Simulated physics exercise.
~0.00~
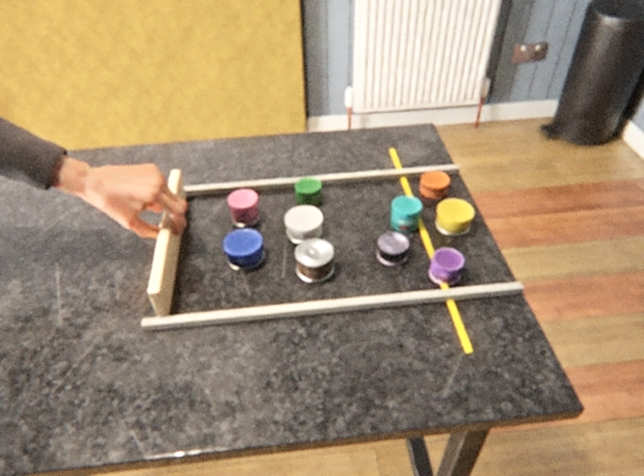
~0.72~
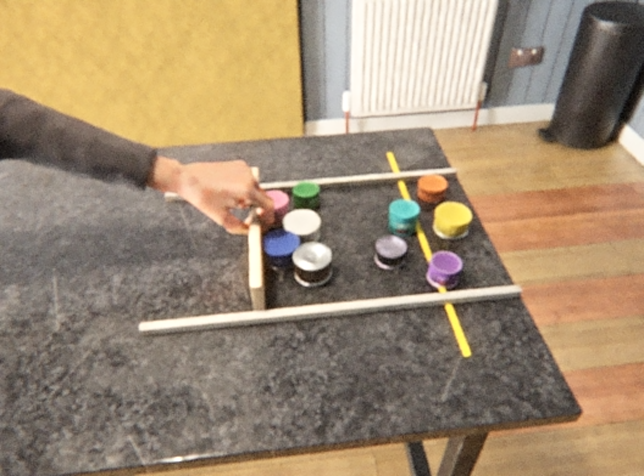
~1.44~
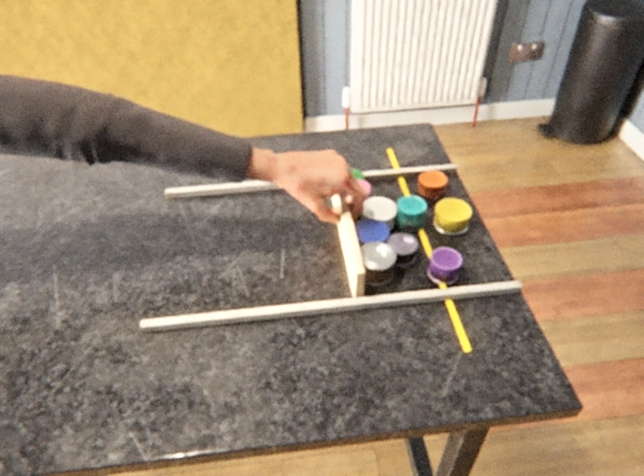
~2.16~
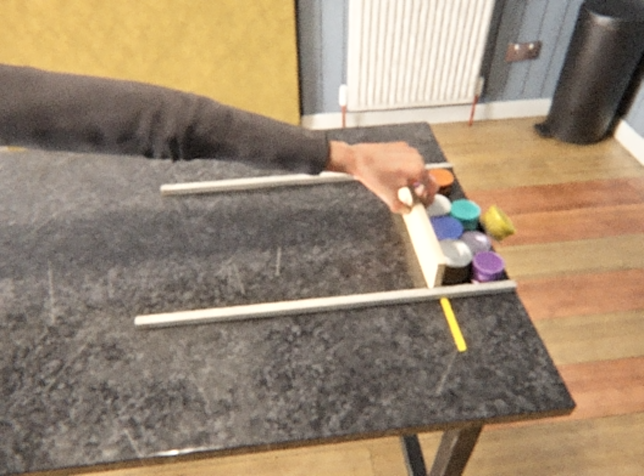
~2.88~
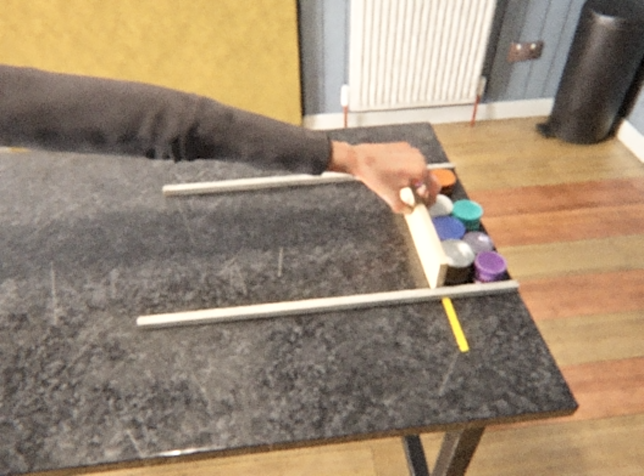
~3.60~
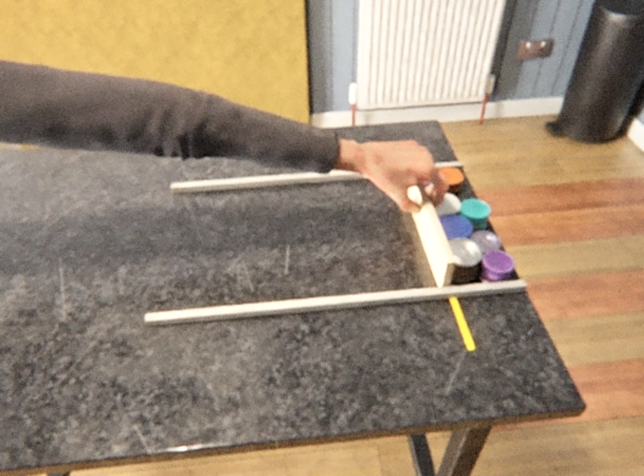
A hand pushes a board rightward, sweeping small colourful pots together until the yellow one falls off the table.
